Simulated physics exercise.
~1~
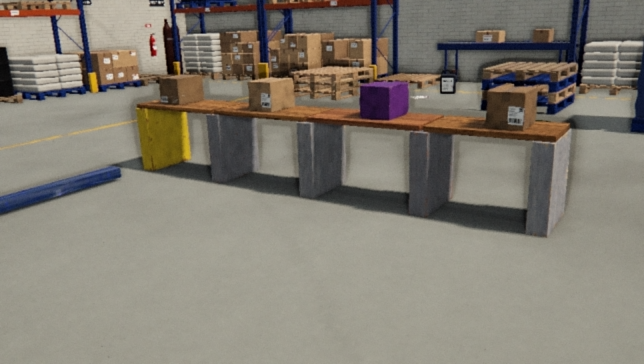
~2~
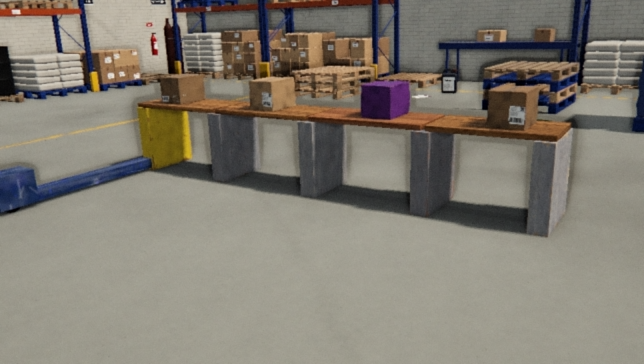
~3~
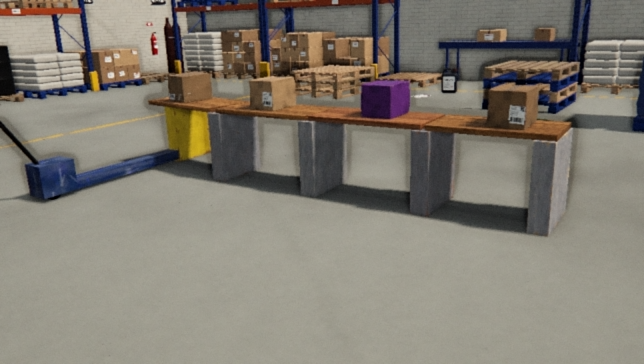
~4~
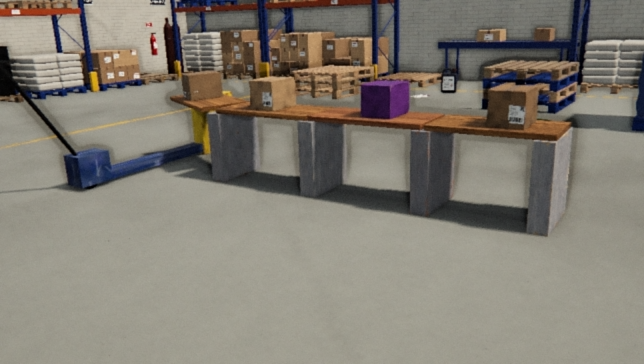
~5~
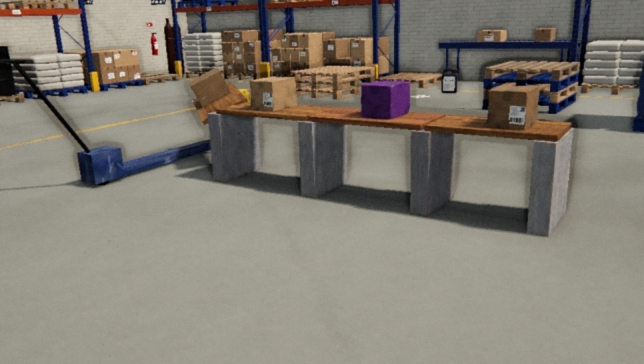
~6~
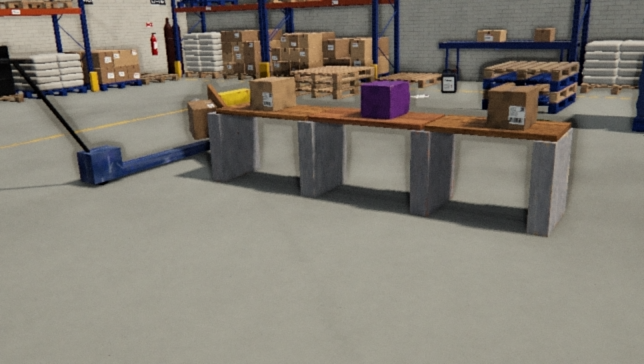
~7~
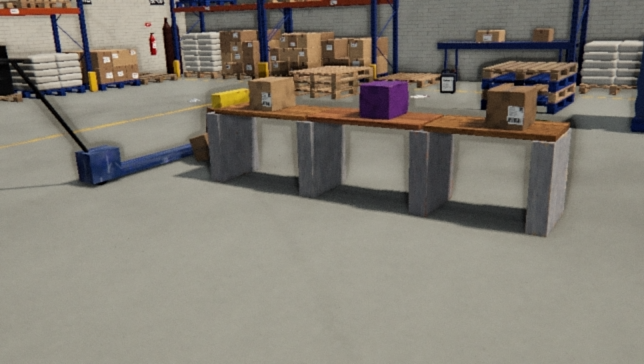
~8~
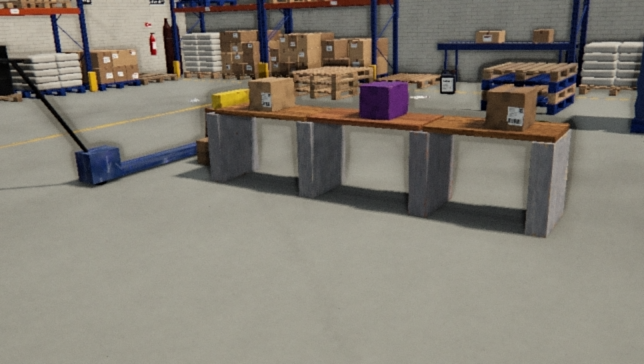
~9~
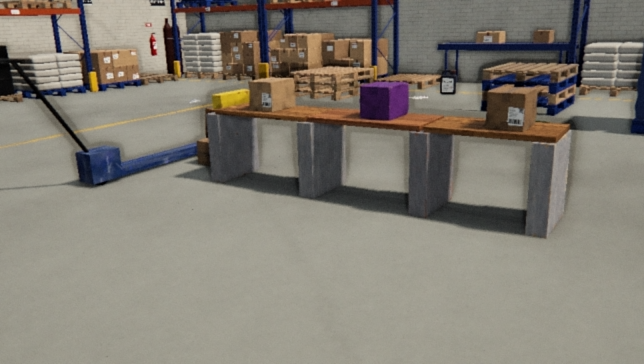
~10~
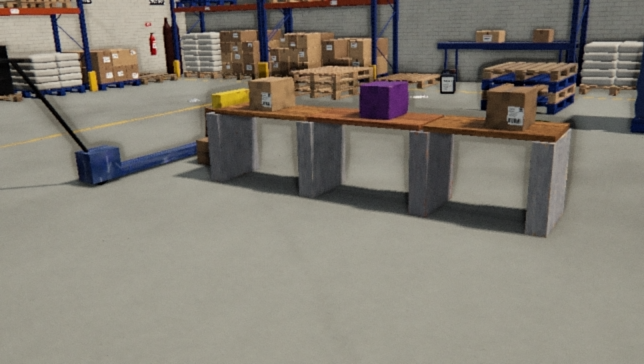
A row of boards on upright supports held four cartons until a blue floor jack slid in from the left and pushed the yellow end support inward; the end board and its carton tipped and fell, while the purple carton stayed put.
